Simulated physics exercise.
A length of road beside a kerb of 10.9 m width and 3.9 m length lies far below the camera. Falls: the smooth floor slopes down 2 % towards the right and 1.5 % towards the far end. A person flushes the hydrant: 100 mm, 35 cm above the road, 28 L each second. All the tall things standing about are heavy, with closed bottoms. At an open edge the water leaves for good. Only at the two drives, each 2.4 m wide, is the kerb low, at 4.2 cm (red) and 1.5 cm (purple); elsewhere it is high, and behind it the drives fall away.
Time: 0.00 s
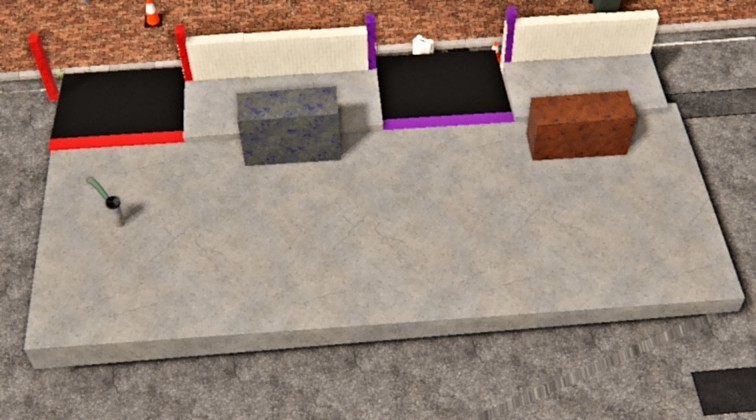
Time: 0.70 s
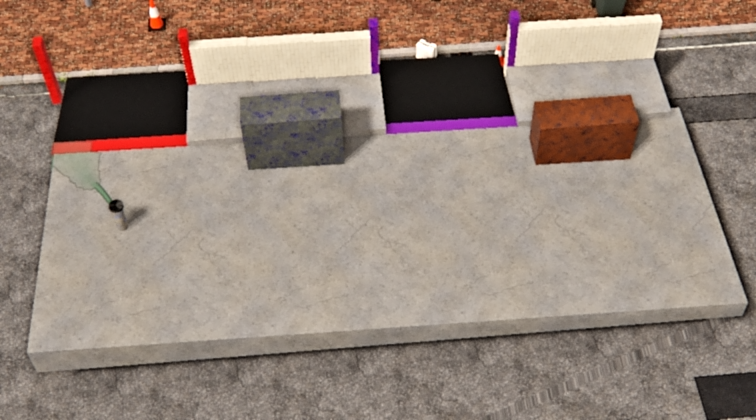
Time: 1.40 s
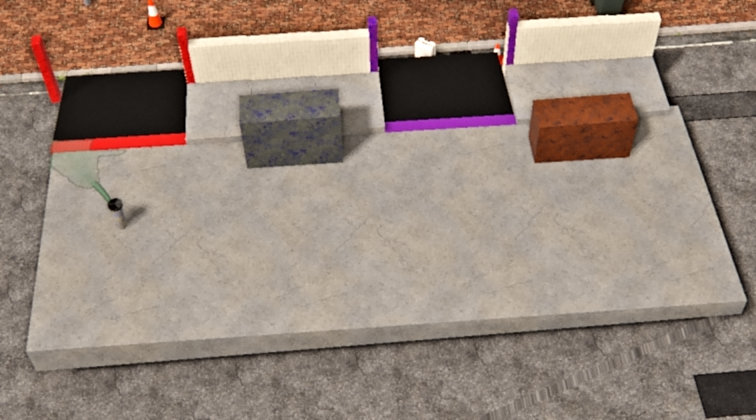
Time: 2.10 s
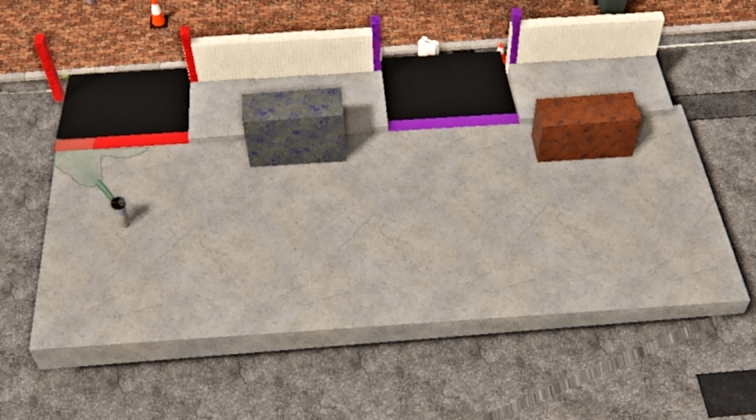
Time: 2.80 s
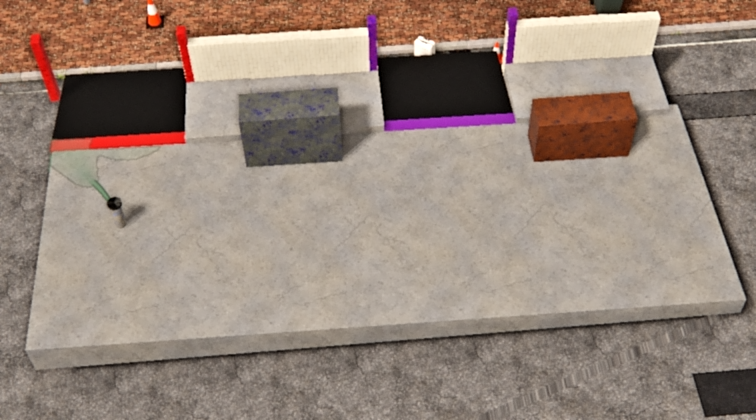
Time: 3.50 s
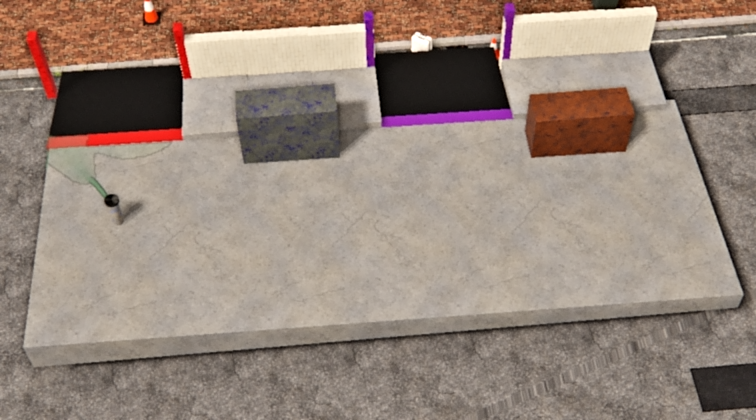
On a grey roadside pavement, water spurts from a small hydrant and spreads toward the red-edged drive.
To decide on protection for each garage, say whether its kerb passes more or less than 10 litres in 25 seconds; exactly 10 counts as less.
Red drive: More. Purple drive: Less.
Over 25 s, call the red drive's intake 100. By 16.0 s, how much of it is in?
By that time around 65 per cent is in.
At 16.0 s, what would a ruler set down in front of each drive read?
In centimetres, red: 2.5; purple: 0.0.
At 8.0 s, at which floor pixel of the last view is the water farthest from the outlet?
Around pixel (236, 141).
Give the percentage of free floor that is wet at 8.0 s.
I'd say some 5 in a hundred.
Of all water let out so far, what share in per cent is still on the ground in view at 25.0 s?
Roughly 4 per cent.
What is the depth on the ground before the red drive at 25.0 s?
Roughly 2.5 centimetres.
After 5.0 s water covers under 5 % of the floor and is deepest (5 cm) near (81, 174); red drive 2.7 cm at the lowered kerb, 93 L in, purple drive not reached.
After 8.0 s water covers 5 % of the floor and is deepest (5 cm) near (81, 174); red drive 2.7 cm at the lowered kerb, 156 L in, purple drive not reached.
After 12.0 s water covers 5 % of the floor and is deepest (5 cm) near (81, 174); red drive 2.7 cm at the lowered kerb, 240 L in, purple drive not reached.
After 16.0 s water covers 5 % of the floor and is deepest (5 cm) near (81, 174); red drive 2.7 cm at the lowered kerb, 324 L in, purple drive not reached.
After 25.0 s water covers 5 % of the floor and is deepest (5 cm) near (81, 174); red drive 2.7 cm at the lowered kerb, 513 L in, purple drive not reached.
